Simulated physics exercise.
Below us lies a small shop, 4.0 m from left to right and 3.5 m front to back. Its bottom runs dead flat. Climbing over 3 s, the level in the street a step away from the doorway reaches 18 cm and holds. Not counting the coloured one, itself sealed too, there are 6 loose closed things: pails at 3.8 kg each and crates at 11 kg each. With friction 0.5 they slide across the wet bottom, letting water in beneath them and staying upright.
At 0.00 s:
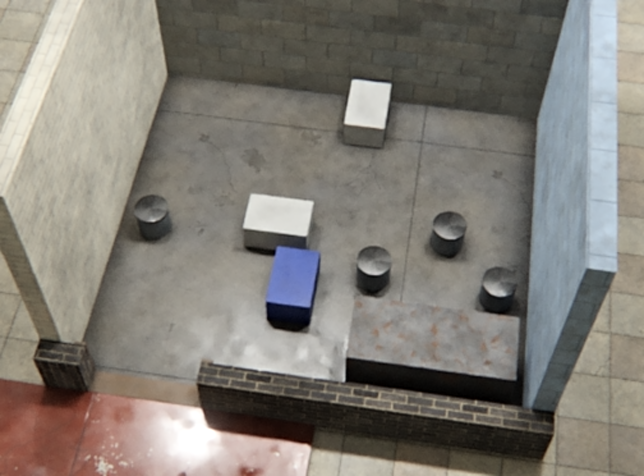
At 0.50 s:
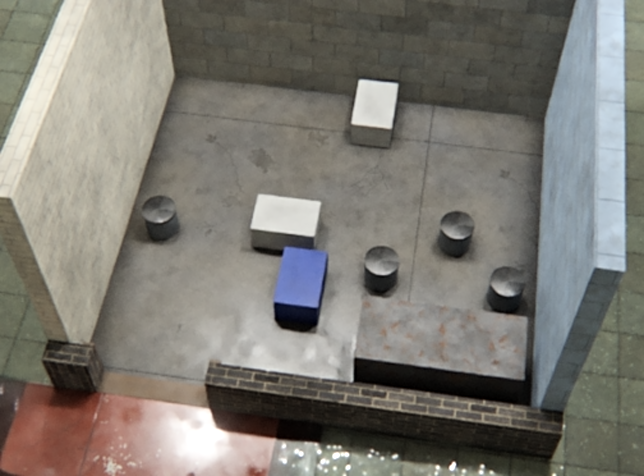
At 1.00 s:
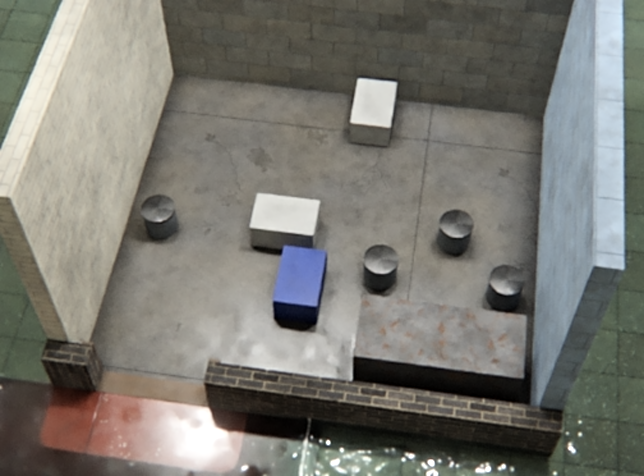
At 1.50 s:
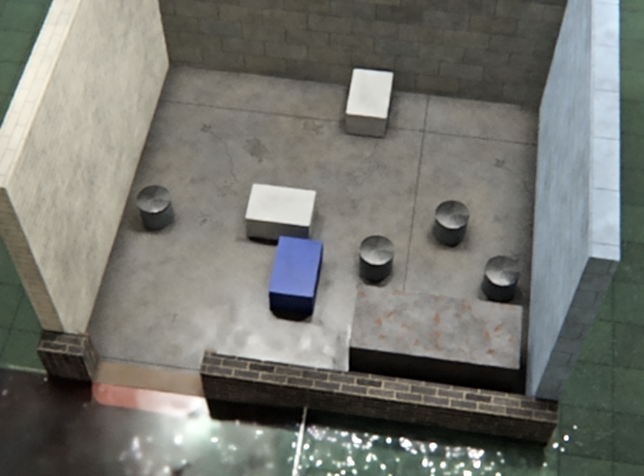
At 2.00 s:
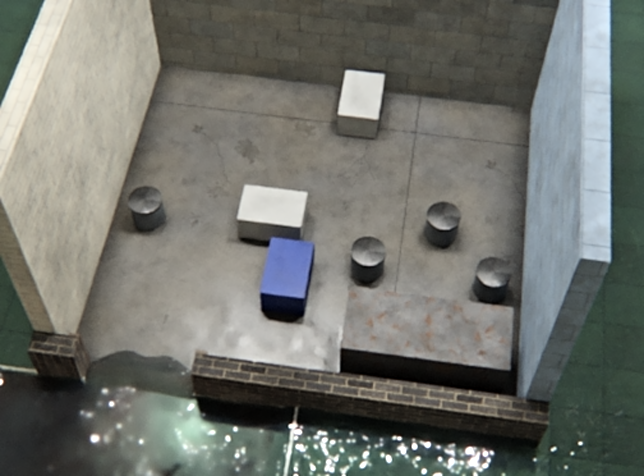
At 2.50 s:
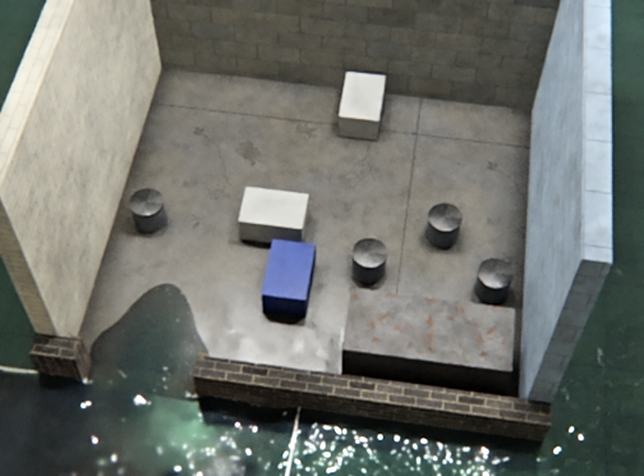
The clip shows a walled enclosure from above, holding a blue block, white blocks and grey cylinders that stay in place, as dark water spreads across the ground outside and then creeps through the front-left gap onto the floor.
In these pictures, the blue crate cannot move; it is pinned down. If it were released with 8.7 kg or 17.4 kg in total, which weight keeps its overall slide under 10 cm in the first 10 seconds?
Going by the pictures, it is pinned only by the heavier mass.
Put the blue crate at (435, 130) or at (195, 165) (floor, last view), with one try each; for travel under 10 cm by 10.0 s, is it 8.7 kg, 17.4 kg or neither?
For the first start neither one suffices; for the second neither one suffices.
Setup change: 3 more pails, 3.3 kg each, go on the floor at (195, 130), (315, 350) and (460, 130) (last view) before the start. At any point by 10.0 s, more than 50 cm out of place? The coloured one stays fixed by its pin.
Result, in order - exceeds it; falls shy; exceeds it.
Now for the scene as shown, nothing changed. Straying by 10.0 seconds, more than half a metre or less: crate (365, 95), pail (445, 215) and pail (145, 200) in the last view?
In order, the three come out above, beneath and above.
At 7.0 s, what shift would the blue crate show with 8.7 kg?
I'd put it at roughly 30 cm.
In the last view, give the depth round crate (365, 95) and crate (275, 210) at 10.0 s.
Around 7 cm and 6 cm.
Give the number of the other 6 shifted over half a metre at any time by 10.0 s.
The answer here is 3.
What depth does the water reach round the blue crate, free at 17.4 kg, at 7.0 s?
Something like 3 centimetres.
After 3.5 s the blue crate would be 0 cm from its start with 8.7 kg and 0 cm from its start with 17.4 kg; 1 cm of water round it then.
After 4.5 s the blue crate would be 15 cm from its start with 8.7 kg and 0 cm from its start with 17.4 kg; 4 cm of water round it then.
After 7.0 s the blue crate would be 29 cm from its start with 8.7 kg and 0 cm from its start with 17.4 kg; 3 cm of water round it then.
After 10.0 s the blue crate would be 29 cm from its start with 8.7 kg and 0 cm from its start with 17.4 kg; 4 cm of water round it then.
